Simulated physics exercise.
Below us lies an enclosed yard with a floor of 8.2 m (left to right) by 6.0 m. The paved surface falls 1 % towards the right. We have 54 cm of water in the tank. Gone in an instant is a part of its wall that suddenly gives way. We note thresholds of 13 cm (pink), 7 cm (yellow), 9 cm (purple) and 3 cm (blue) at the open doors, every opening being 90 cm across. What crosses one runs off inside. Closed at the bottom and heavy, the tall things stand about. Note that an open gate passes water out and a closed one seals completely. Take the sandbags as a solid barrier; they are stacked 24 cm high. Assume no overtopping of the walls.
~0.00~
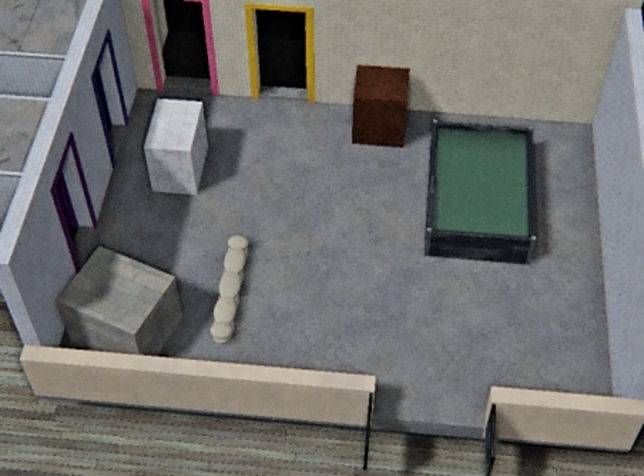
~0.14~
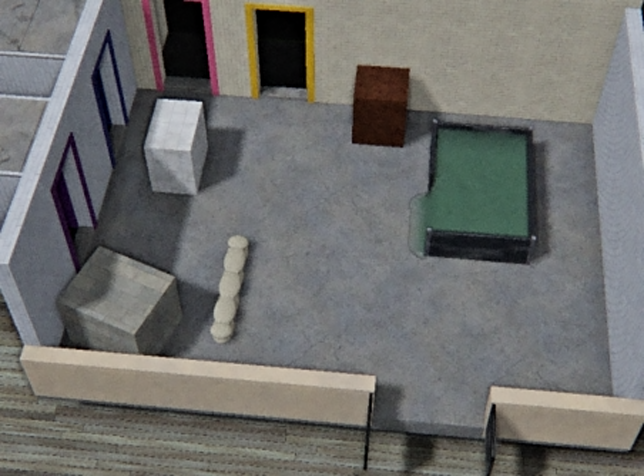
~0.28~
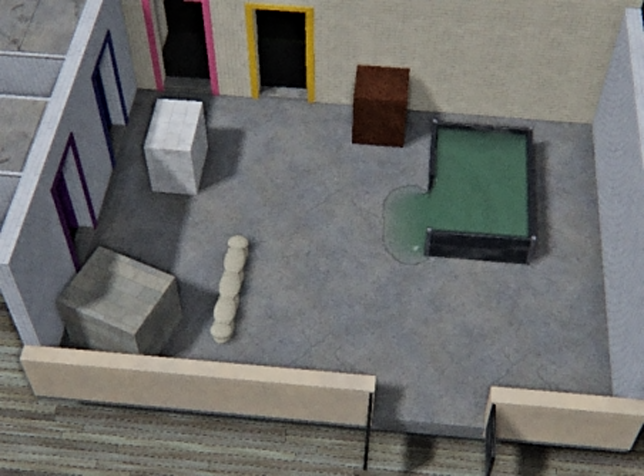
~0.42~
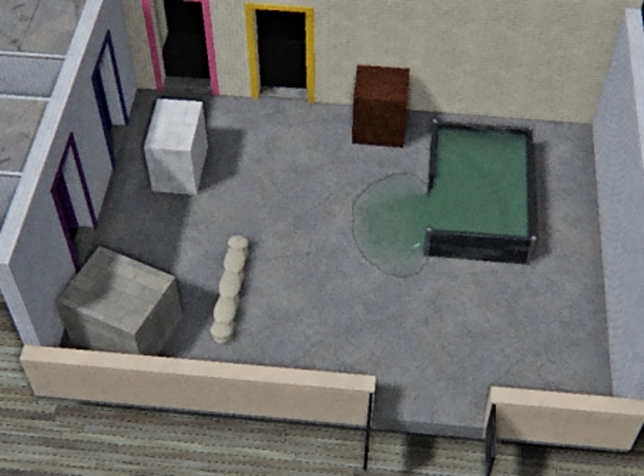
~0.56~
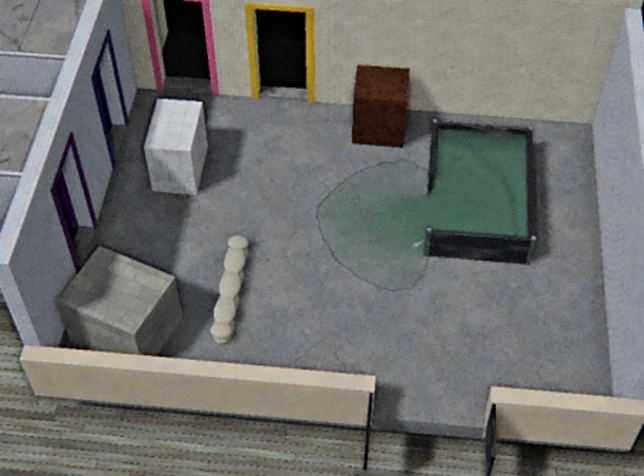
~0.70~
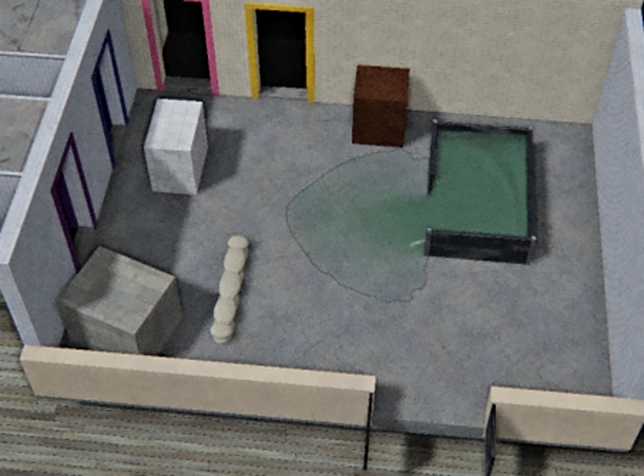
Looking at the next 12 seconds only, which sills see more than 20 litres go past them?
Over those seconds, the pink door sees 20 litres or less; the yellow door sees 20 litres or less; the purple door sees 20 litres or less; the blue door sees more than 20 litres.
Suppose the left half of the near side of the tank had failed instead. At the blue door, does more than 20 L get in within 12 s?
So for blue: No.
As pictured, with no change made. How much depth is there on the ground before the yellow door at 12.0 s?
The depth there is around 6.5 cm.
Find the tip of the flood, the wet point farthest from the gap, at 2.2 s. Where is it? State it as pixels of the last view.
I'd put it close to (93, 237).
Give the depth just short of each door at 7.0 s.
Readings (cm): Pink = 6; yellow = 6; purple = 5; blue = 7.
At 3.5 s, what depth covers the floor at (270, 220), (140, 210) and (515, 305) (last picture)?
Approximately 3, 4 and 0 centimetres, going through them in turn.
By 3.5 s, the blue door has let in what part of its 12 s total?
By then it's near 0% of the total.
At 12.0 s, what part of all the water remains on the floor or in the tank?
It comes to near 96 per cent.
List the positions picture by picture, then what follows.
The first frame shows the tank at (482, 181) is whole and still, 54 cm deep.
In the second frame, the front is at (424, 197), 0.6 m from the gap at (431, 219); 0.2 m2 of floor is under water; 54 cm left at the back of the tank.
In the third frame, water pours out at (430, 220) and has run 0.8 m, to (391, 200); typically 8 cm deep outside, 54 cm at the tank's back.
In the fourth frame, the front is at (362, 200), 1.2 m from the gap at (430, 220); 1.7 m2 of floor is under water; 54 cm left at the back of the tank.
In the fifth frame, water pours out at (430, 220) and has run 1.8 m, to (325, 208); typically 5 cm deep outside, 51 cm at the tank's back.
In the sixth frame, water pours out at (430, 220) and has run 2.2 m, to (296, 205); typically 4 cm deep outside, 45 cm at the tank's back.
After 1.4 s water covers 25 % of the floor and is deepest (28 cm) near (417, 239); pink door not reached, yellow door not reached, purple door not reached, blue door not reached.
After 2.2 s water covers 40 % of the floor and is deepest (22 cm) near (418, 230); pink door not reached, yellow door not reached, purple door not reached, blue door not reached.
After 3.5 s water covers 50 % of the floor and is deepest (17 cm) near (247, 390); pink door 9 cm at the sill, 0 L in, yellow door 4 cm at the sill, 0 L in, purple door 9 cm at the sill, 1 L in, blue door 3 cm at the sill, 0 L in.
After 7.0 s water covers 75 % of the floor and is deepest (12 cm) near (89, 375); pink door 6 cm at the sill, 0 L in, yellow door 6 cm at the sill, 1 L in, purple door 5 cm at the sill, 3 L in, blue door 7 cm at the sill, 17 L in.
After 12.0 s water covers 90 % of the floor and is deepest (8 cm) near (216, 294); pink door 4 cm at the sill, 0 L in, yellow door 6 cm at the sill, 2 L in, purple door 4 cm at the sill, 3 L in, blue door 4 cm at the sill, 35 L in.
